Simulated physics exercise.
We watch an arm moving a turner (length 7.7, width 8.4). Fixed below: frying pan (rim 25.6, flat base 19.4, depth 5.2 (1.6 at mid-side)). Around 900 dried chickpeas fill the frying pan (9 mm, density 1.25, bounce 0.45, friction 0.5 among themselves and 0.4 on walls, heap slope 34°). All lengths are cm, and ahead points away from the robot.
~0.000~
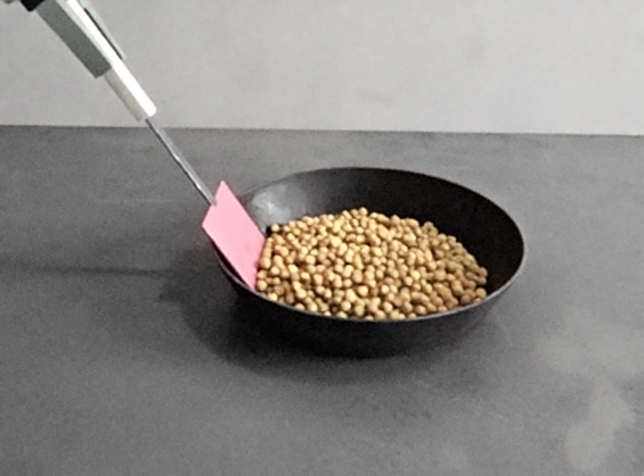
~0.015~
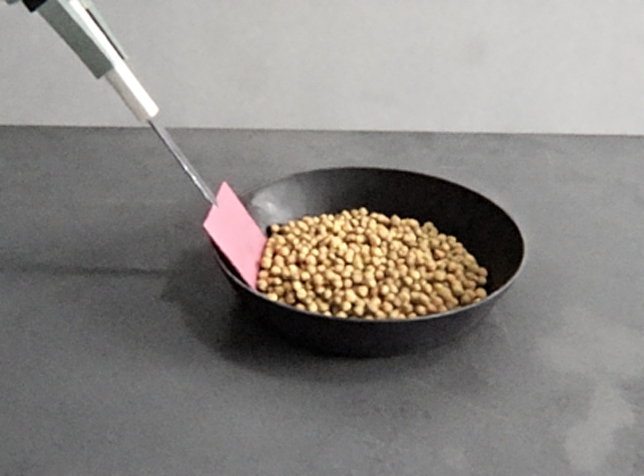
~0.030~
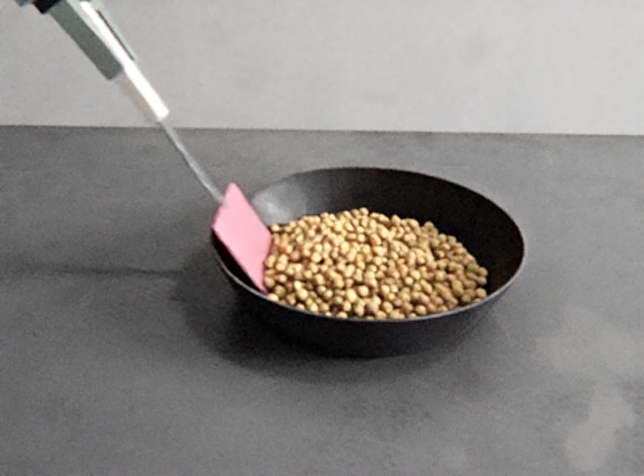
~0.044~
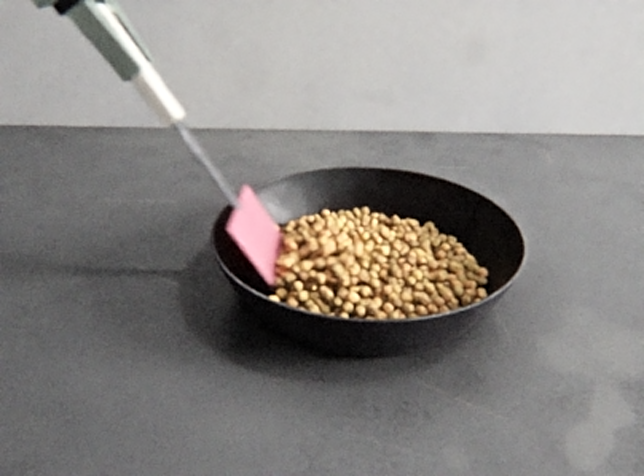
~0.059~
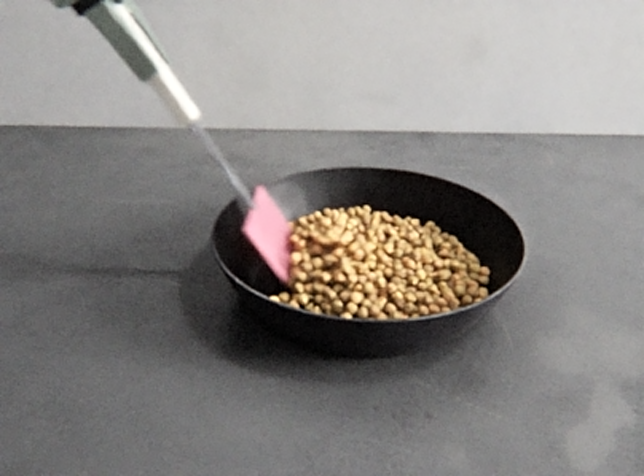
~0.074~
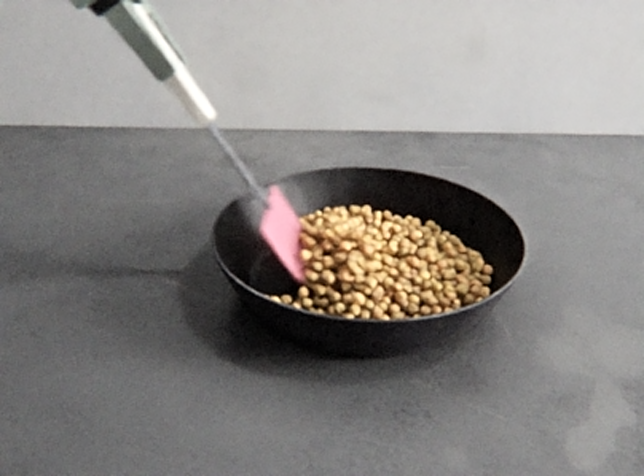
Pink turner held by a robot arm pushing dried chickpeas rightward from the left side of a dark frying pan.
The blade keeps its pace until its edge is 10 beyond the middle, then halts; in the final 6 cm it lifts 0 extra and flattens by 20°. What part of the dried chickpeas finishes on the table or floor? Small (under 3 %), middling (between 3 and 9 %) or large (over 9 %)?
A large share, over 9 %, ends on the table or floor.
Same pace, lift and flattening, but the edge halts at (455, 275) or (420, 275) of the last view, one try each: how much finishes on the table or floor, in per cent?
Some 0 and 0 per cent.
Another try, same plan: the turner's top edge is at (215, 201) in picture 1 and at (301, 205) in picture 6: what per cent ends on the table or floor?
Some 25 per cent.
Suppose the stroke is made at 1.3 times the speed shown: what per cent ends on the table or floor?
Some 25 per cent.
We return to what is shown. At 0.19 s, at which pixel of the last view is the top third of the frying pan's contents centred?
Around (447, 246).
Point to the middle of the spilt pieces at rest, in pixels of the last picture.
At about (567, 287).
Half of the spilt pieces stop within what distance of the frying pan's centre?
About 18 cm.
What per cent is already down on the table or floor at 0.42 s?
Some 10 per cent.
By 0.13 s, sloping 59°, highest piece 7 above the table; 900 in the frying pan.
By 0.19 s, sloping 53°, highest piece 6 above the table; 900 in the frying pan.
By 0.42 s, sloping 39°, highest piece 7 above the table; 750 in the frying pan, 93 on the table or floor, 57 on the blade or in flight.
By 1.47 s, sloping 39°, highest piece 6 above the table; 745 in the frying pan, 155 on the table or floor.
Final count, 745 in the frying pan, 155 on the table or floor. That is 17 % on the table or floor.
